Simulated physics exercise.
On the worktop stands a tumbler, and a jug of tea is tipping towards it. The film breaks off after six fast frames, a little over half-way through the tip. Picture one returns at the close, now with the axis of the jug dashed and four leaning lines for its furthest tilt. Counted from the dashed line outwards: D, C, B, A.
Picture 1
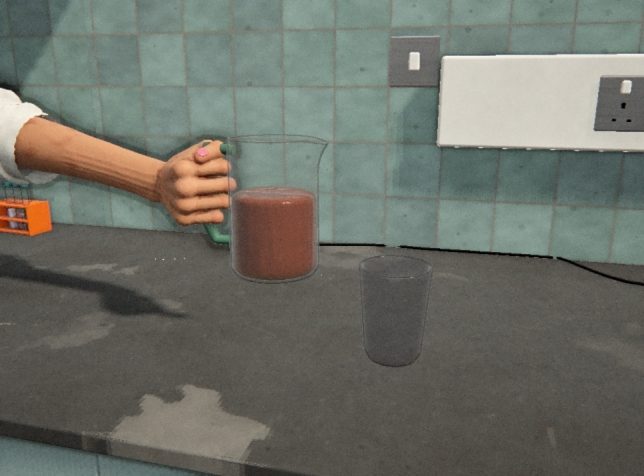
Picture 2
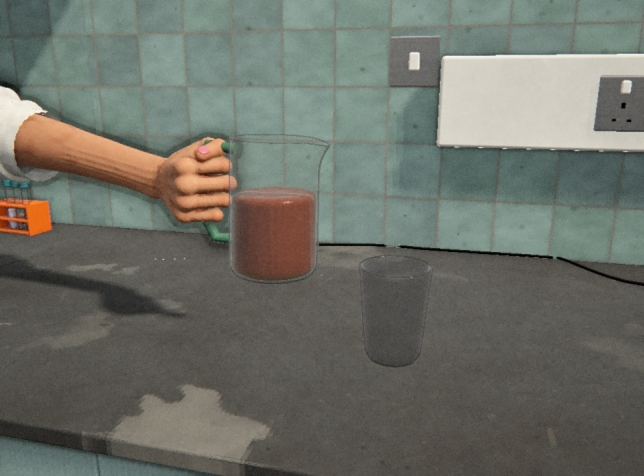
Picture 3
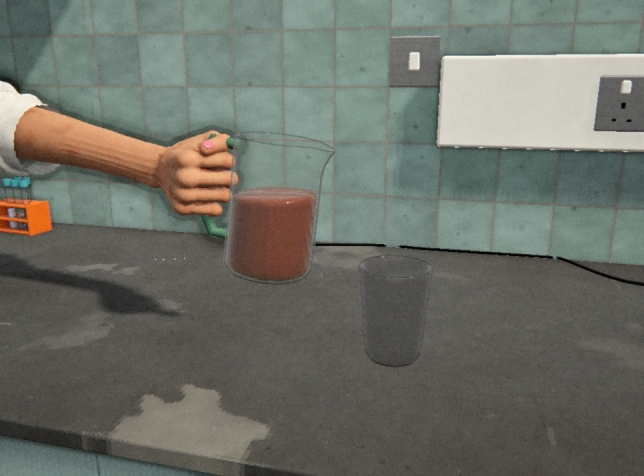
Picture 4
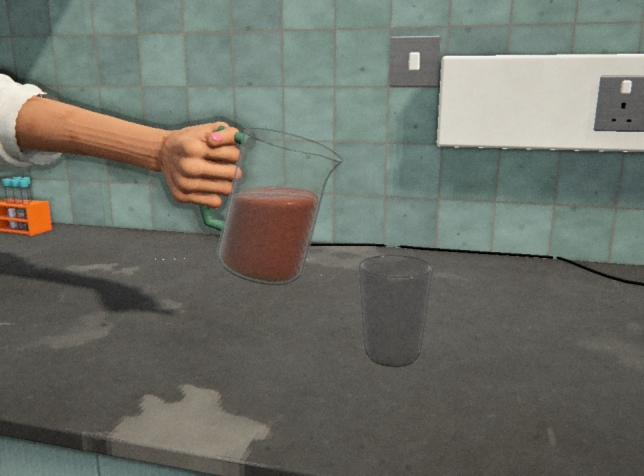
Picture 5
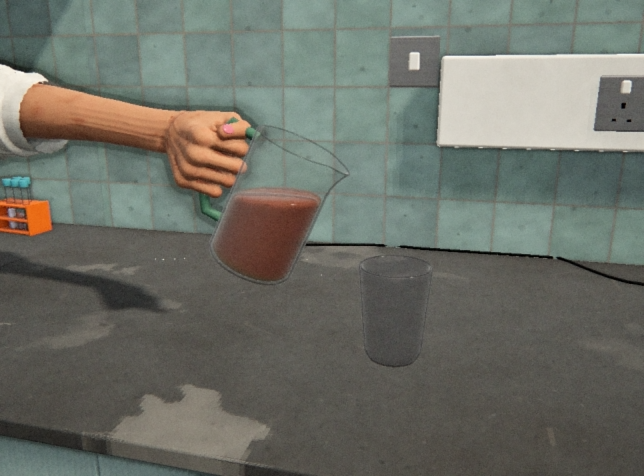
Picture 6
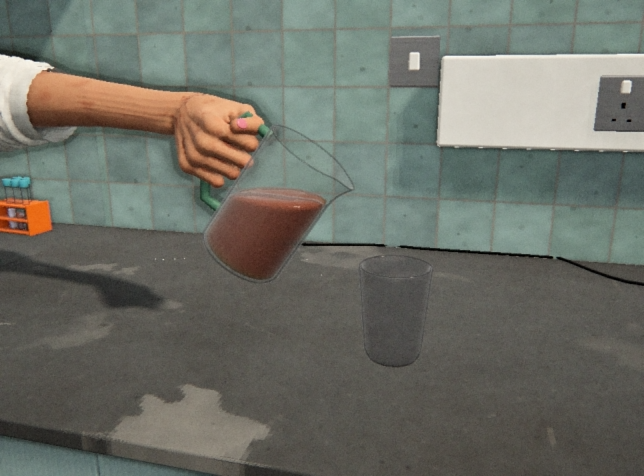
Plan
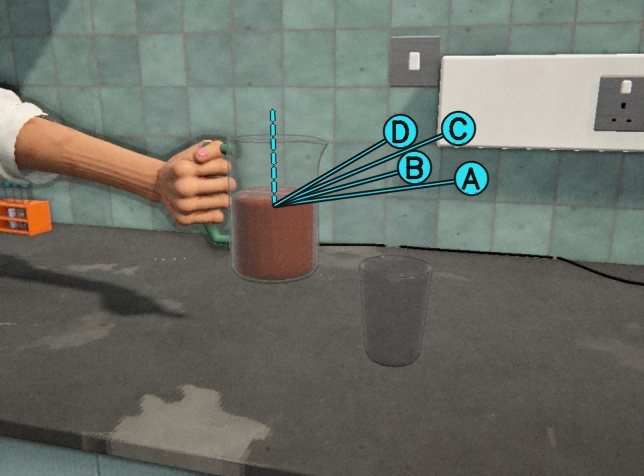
A hand held a clear jug of reddish-brown tea upright above a dark worktop, then steadily tilted it rightward towards an empty tumbler, the tea sliding towards the lip but staying inside.
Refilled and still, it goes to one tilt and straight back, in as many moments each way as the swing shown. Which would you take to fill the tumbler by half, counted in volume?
The best tilt is B.
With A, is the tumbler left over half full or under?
Over.
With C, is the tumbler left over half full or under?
Under.
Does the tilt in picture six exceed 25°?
Yes, it does.
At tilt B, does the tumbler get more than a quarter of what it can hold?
Yes, clearly.
On the marked copy, A at (455, 181); B at (398, 172); C at (443, 135); D at (385, 140).
Choosing A, the tumbler ends with about 72 % of what it can hold; 3 % of the tea is spilt.
Choosing B, the tumbler ends with about 51 % of what it can hold.
Choosing C, the tumbler ends with about 28 % of what it can hold.
Choosing D, the tumbler ends with about 12 % of what it can hold.
